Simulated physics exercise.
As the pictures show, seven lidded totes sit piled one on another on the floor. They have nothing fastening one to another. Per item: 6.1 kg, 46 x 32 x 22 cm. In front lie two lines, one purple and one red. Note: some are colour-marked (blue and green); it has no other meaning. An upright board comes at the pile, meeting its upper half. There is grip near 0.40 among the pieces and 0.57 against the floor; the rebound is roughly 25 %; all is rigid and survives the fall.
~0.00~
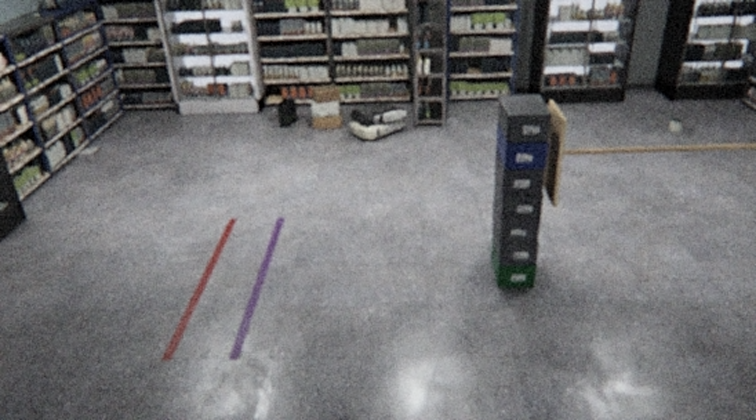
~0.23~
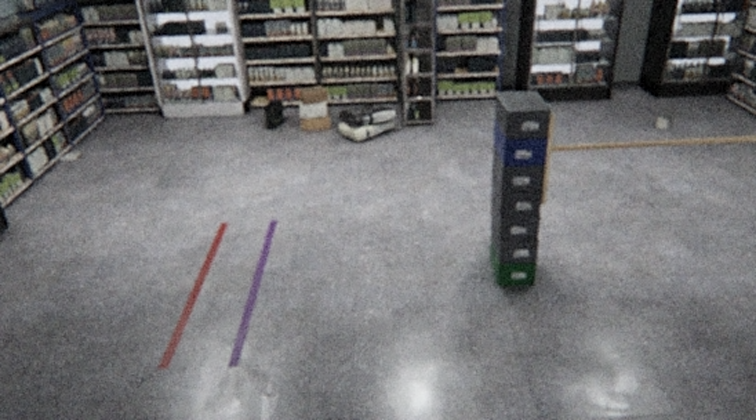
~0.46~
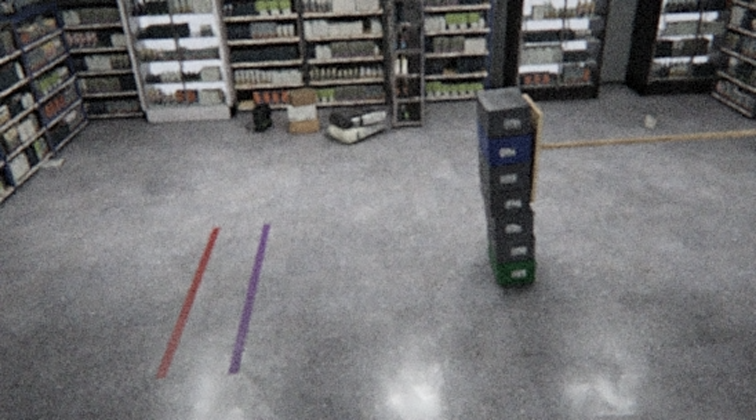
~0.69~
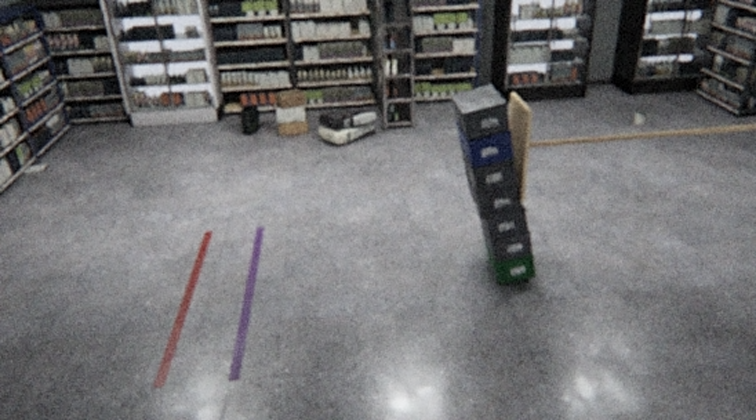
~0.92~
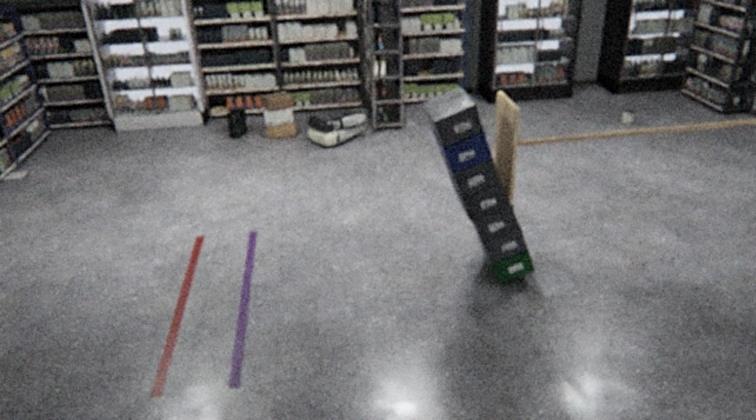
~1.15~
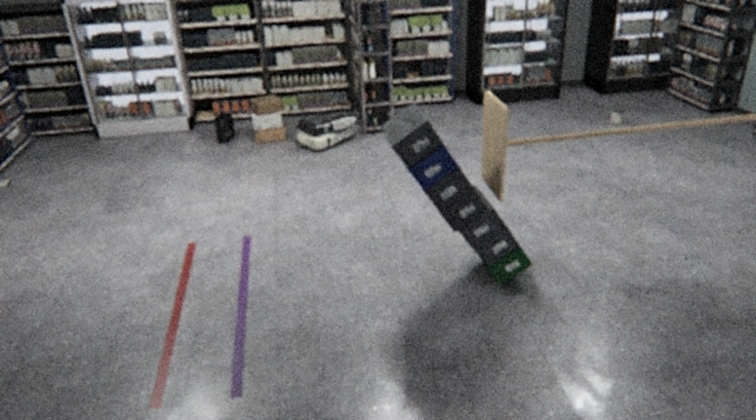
In the video, an upright board moves left against the upper part of a tall stack of dark totes, one blue and one green, and the stack leans steadily left toward the purple and red floor lines.
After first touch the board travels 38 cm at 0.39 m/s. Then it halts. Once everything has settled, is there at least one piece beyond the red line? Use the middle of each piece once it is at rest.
No.
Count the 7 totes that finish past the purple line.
Of those, 0 finish there.
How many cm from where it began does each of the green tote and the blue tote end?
Green ends up 30 cm away; blue ends up 200 cm away.
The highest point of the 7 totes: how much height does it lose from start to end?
I'd say it's about 120 cm lower than before.
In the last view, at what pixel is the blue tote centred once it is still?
Its middle finishes near pixel (306, 276) of the last picture.
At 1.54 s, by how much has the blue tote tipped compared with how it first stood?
Something like 80°, more or less.
By 1.22 s, none of the 7 totes past the red line, 7 disturbed; blue tote tilted 38°, 19 cm lower; green tote tilted 38°.
By 1.36 s, none of the 7 totes past the red line, 7 disturbed; green tote tilted 54°; blue tote tilted 54°, 41 cm lower.
By 1.54 s, none of the 7 totes past the red line, 7 disturbed; green tote on its side; blue tote on its side.
By 1.98 s, none of the 7 totes past the red line, 7 disturbed; blue tote on its side; green tote on its side.
When it is over (2.9 s), none of the 7 totes past the red line, 7 disturbed; green tote on its side; blue tote on its side. The farthest middle lies 81 cm short of that line. In pixels of the last frame, middles, green tote near (480, 257), blue tote near (306, 276).
